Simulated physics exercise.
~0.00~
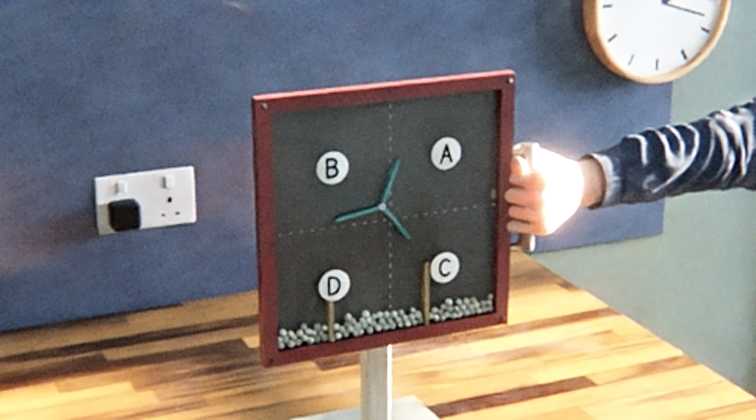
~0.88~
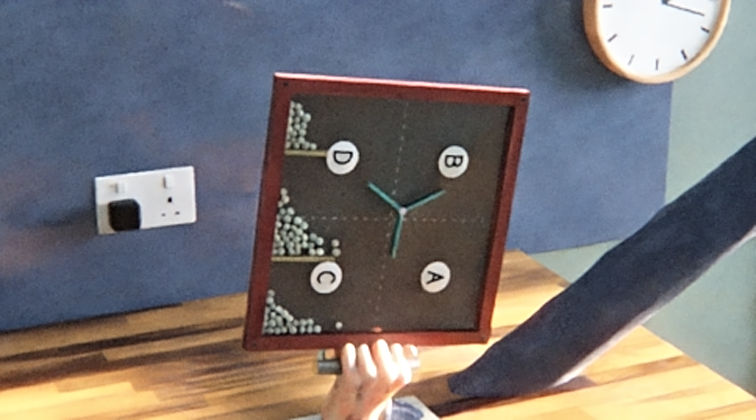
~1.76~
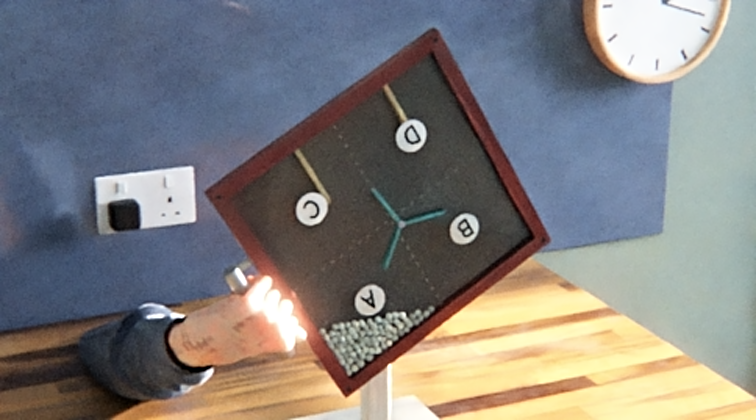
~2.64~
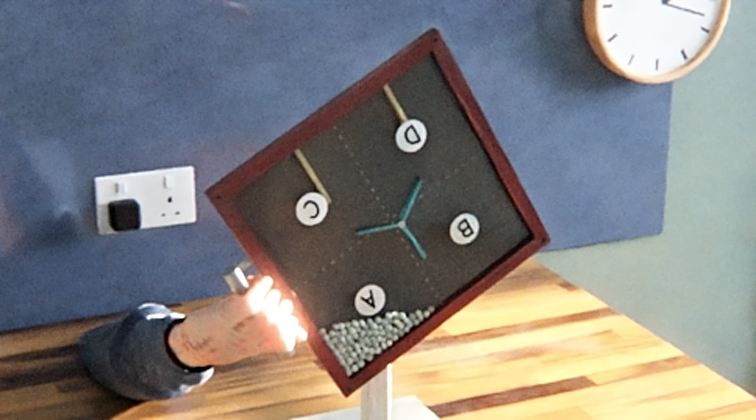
On a wooden tabletop, a hand turning a red-framed case clockwise, pale balls tumbling across it and settling in the corner by A.
